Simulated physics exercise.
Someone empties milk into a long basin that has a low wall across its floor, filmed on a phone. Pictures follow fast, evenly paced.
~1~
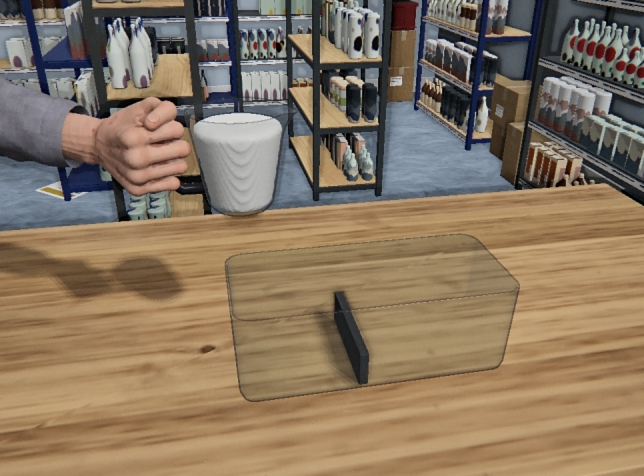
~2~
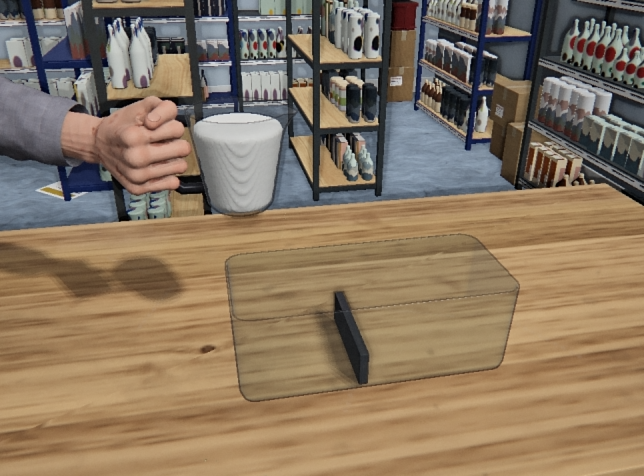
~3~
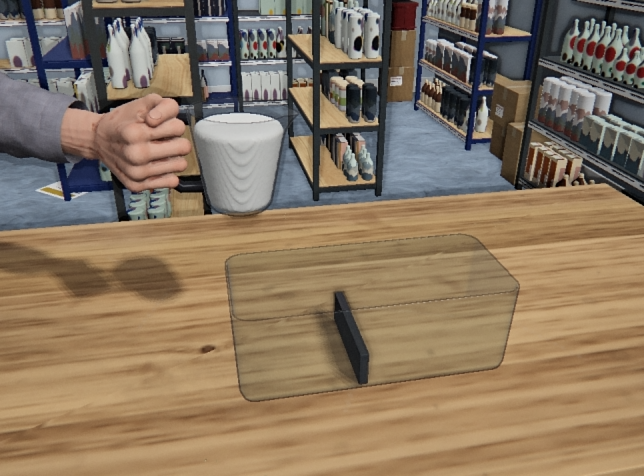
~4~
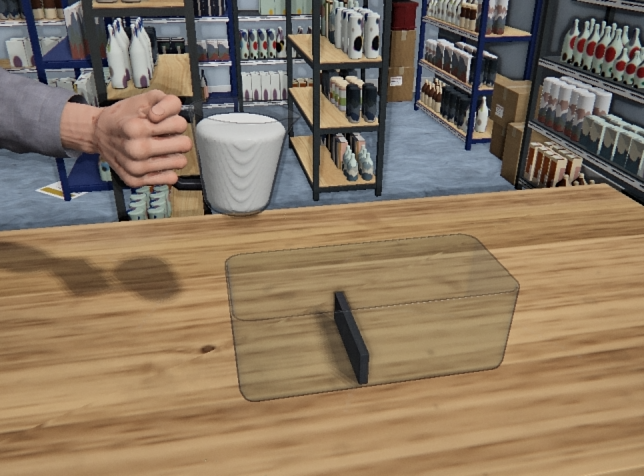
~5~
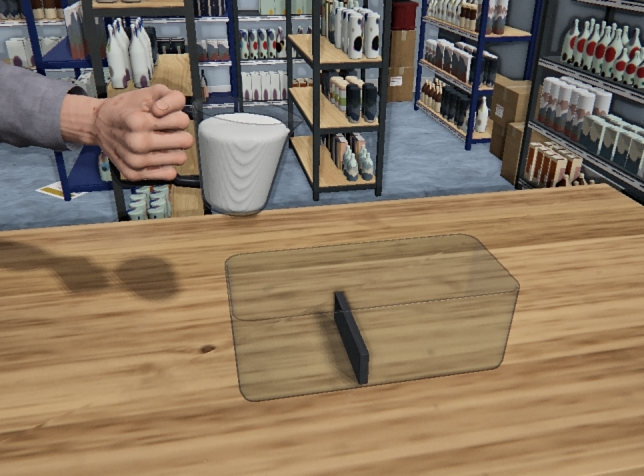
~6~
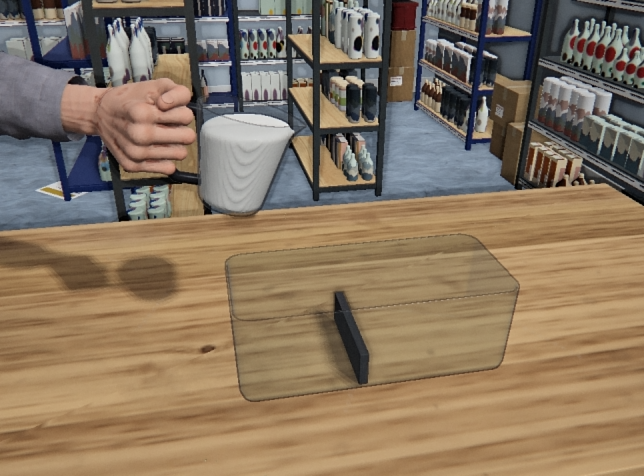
A hand reaching in from the left holds a white, ridged cup by its dark handle above a pale wooden table, seen from slightly above by a still camera in a room of stocked shelves. On the table sits a long, see-through, amber-tinted basin with a low dark wall across its floor. The cup stays nearly upright at first, then tilts slightly to the right, showing its spout.
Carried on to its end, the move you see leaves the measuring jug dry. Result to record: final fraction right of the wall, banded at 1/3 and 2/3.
I'd put the amount right of the wall between the two marks of a third and two thirds.
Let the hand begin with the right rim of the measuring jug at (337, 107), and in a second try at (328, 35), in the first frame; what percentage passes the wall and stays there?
The first gives 90 %, the second 90 %.
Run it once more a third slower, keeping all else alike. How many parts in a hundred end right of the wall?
65 per cent or thereabouts.
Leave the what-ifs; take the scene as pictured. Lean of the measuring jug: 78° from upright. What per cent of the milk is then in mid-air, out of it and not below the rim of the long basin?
Share in flight: Approx. 25 %.
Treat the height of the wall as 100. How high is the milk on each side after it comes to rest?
Left: About 20; right: About 20.
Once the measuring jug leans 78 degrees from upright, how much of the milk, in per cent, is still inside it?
I'd reckon near 65 percent is still held at that tilt.
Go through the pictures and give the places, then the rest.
The first picture shows tilt 0°; pouring edge (297, 109); surface from (192, 126) to (282, 121); the long basin's rim runs from (229, 288) to (496, 261); the wall's top is at (351, 322).
The second picture shows tilt 1°; pouring edge (297, 109); surface from (192, 126) to (282, 122).
The third picture shows tilt 2°; pouring edge (299, 111); surface from (193, 125) to (283, 122).
The fourth picture shows tilt 5°; pouring edge (301, 114); surface from (194, 125) to (285, 124).
The fifth picture shows tilt 9°; pouring edge (304, 118); surface from (197, 126) to (288, 124).
The sixth picture shows tilt 14°; pouring edge (307, 124); surface from (200, 126) to (292, 124).
A moment on, the measuring jug is tipped on its side and 64 per cent is still to pour, 1 is left of the wall and 8 right of it.
Next, the measuring jug is tipped right over and 7 per cent is still to pour, 29 is left of the wall and 48 right of it.
Then the measuring jug is tipped right over and 0 per cent is still to pour, 48 is left of the wall and 51 right of it.
Later the measuring jug is tipped right over and 0 per cent is still to pour, 47 is left of the wall and 51 right of it.
At rest 47 per cent lies left of the wall, 51 right of it and 1 outside.
